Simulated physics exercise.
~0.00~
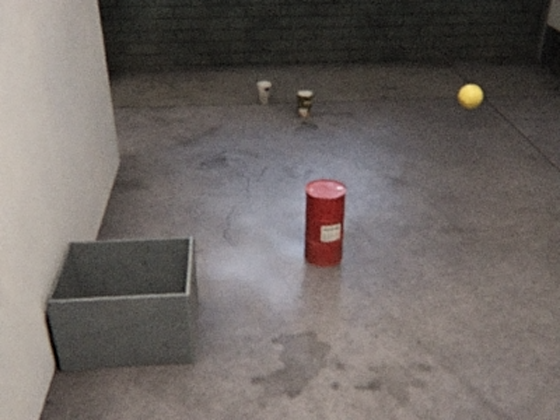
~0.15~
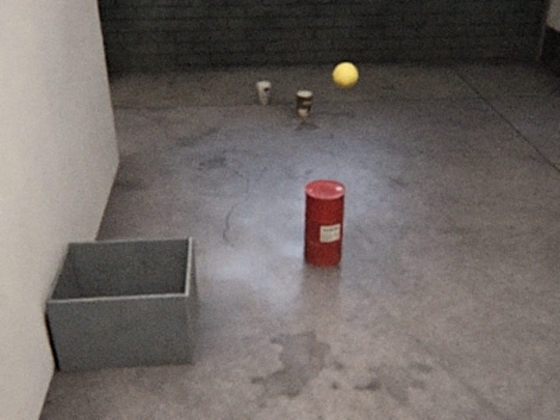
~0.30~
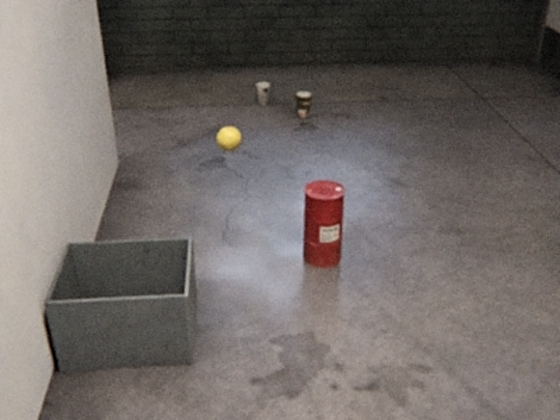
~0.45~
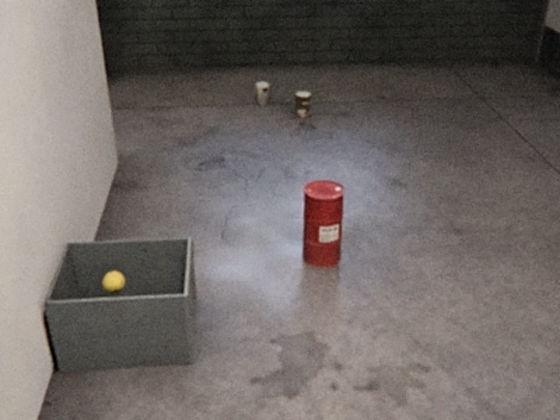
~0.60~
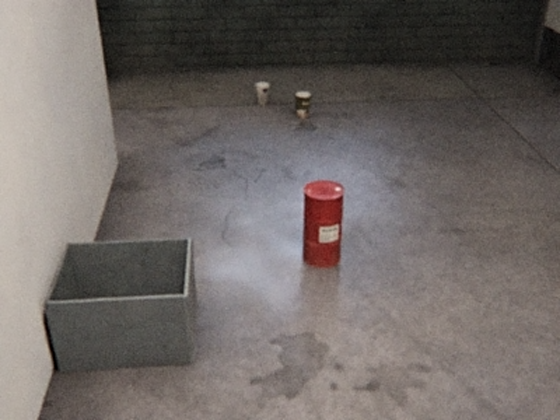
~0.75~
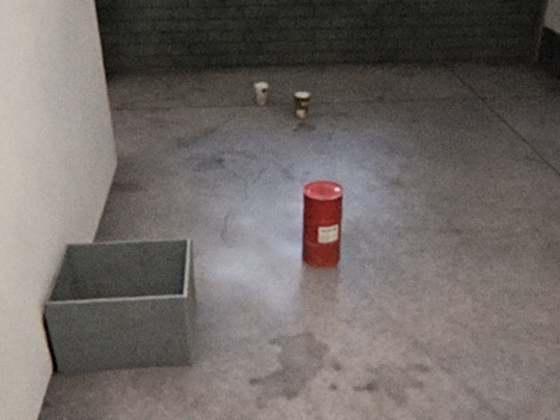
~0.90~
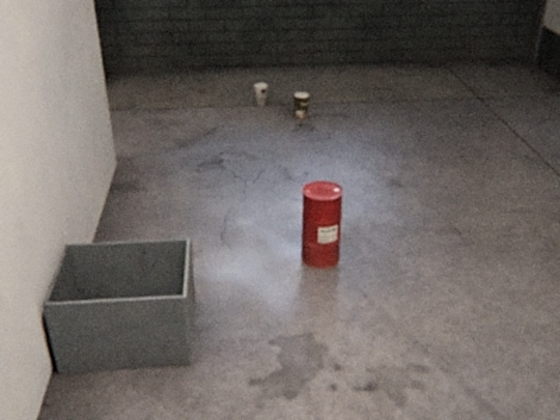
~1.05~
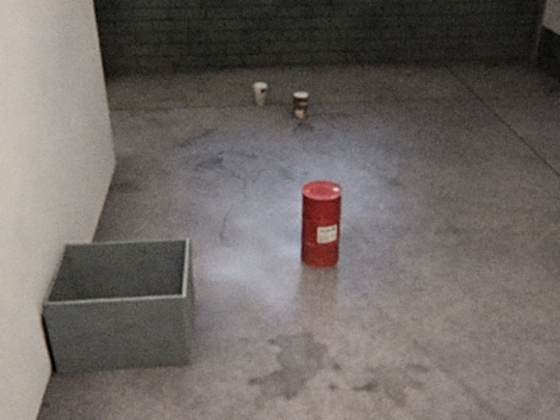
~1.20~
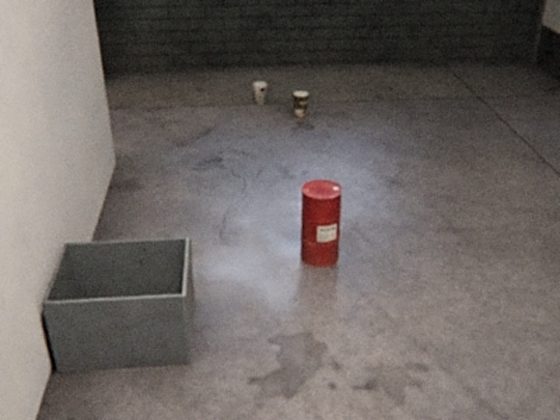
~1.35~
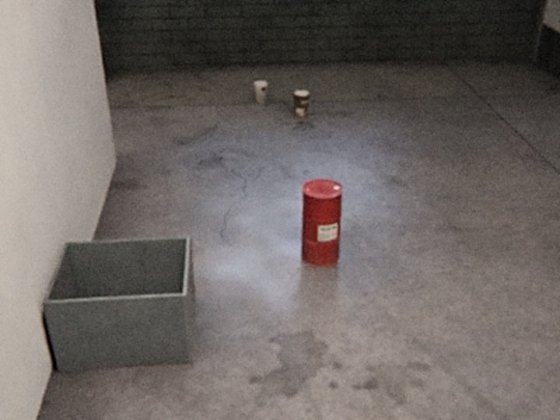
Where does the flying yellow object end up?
It ends up inside the grey box on the left, dropping in through the open top and not coming back out.
